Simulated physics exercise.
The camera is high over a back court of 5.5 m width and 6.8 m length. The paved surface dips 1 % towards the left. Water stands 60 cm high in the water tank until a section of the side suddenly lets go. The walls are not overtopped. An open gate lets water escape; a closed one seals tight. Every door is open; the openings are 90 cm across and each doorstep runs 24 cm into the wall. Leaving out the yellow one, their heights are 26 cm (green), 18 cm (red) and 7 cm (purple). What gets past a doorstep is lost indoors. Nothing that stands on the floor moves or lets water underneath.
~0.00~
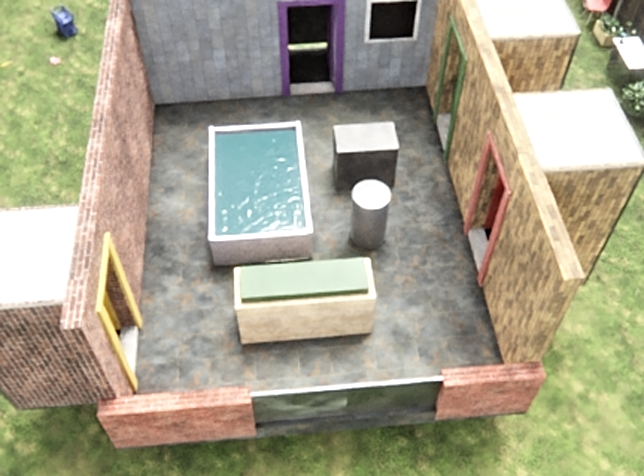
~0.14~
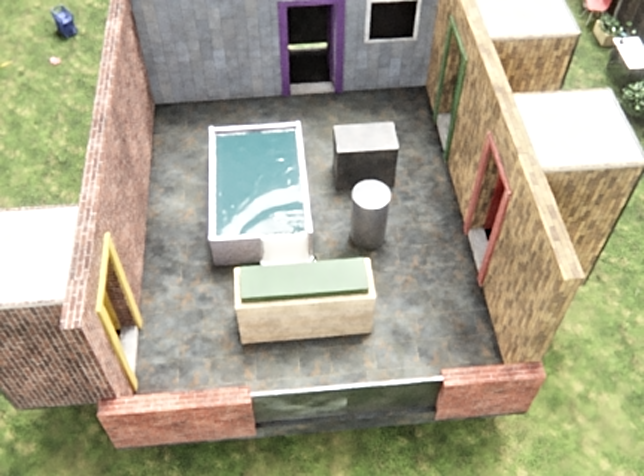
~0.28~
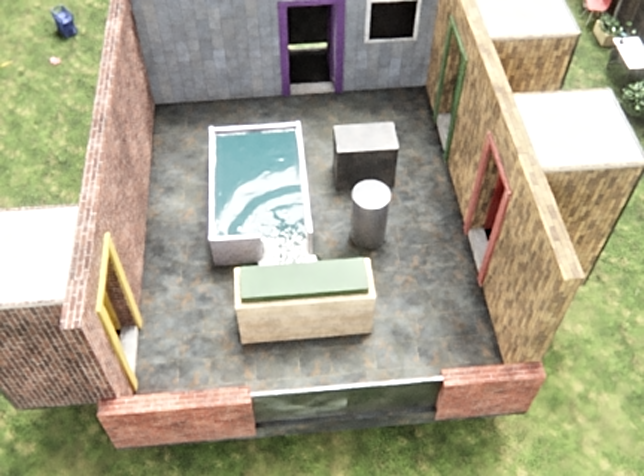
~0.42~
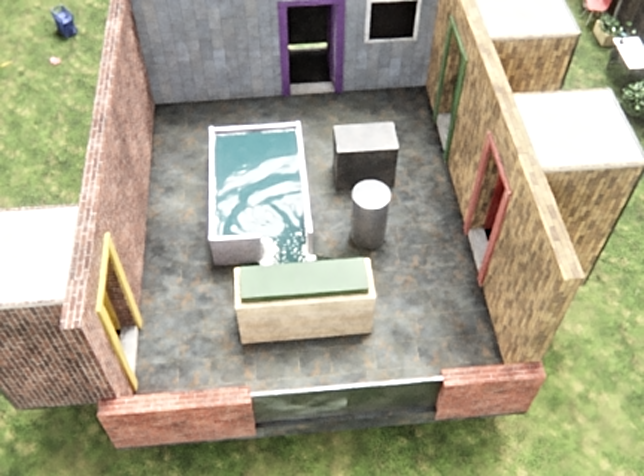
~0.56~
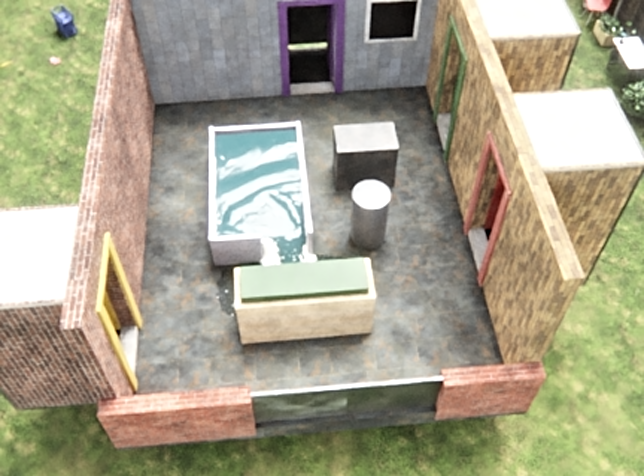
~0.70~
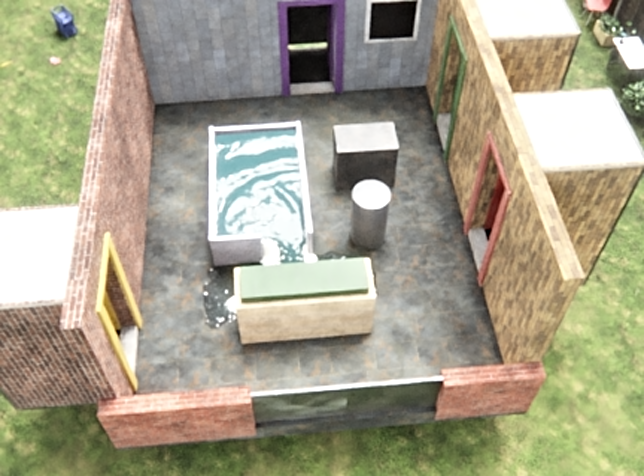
A white-rimmed tank of blue-green water stands in a walled, dark-paved court, seen from high above by a camera that stays still. A green-topped beige block sits in front of it, a grey cylinder and dark box to its right, with yellow, purple, green and red doorways around. The still water stirs, pours through a gap at the tank's near end, and spreads behind the block, emerging at its left.
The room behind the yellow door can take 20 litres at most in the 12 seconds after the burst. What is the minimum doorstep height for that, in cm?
Some 7 cm above the ground.
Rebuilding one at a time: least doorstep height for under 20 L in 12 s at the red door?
About 15 cm at red.
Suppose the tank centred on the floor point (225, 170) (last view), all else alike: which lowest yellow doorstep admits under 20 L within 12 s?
Then roughly 15 cm.
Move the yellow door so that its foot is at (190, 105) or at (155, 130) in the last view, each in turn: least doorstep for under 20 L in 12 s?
About 7.0 and 7.0 cm.
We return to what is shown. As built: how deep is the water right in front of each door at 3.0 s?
Depths in cm: Yellow 10, green 3, red 20, purple 0.
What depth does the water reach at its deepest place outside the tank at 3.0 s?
Roughly 31 cm.
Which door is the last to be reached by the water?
The purple one.
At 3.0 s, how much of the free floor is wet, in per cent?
Some 40 per cent of it.
After 1.4 s water covers 15 % of the floor, deepest (44 cm) near (288, 294); it has not reached the yellow door.
After 3.0 s water covers 40 % of the floor, deepest (31 cm) near (288, 294); 10 cm at the yellow door, 0 litres in over its 12 cm doorstep.
After 12.0 s water covers 95 % of the floor, deepest (12 cm) near (148, 203); 7 cm at the yellow door, 1 litre in over its 12 cm doorstep.
At the yellow door as built, the water arrived by 1.6 s and peaked near 11 cm at 2.2 s.
With a doorstep of 6 cm, 36 litres would have come in within the 12 s; with 8.5 cm, 9 litres. So under 20 litres takes about 7 cm.
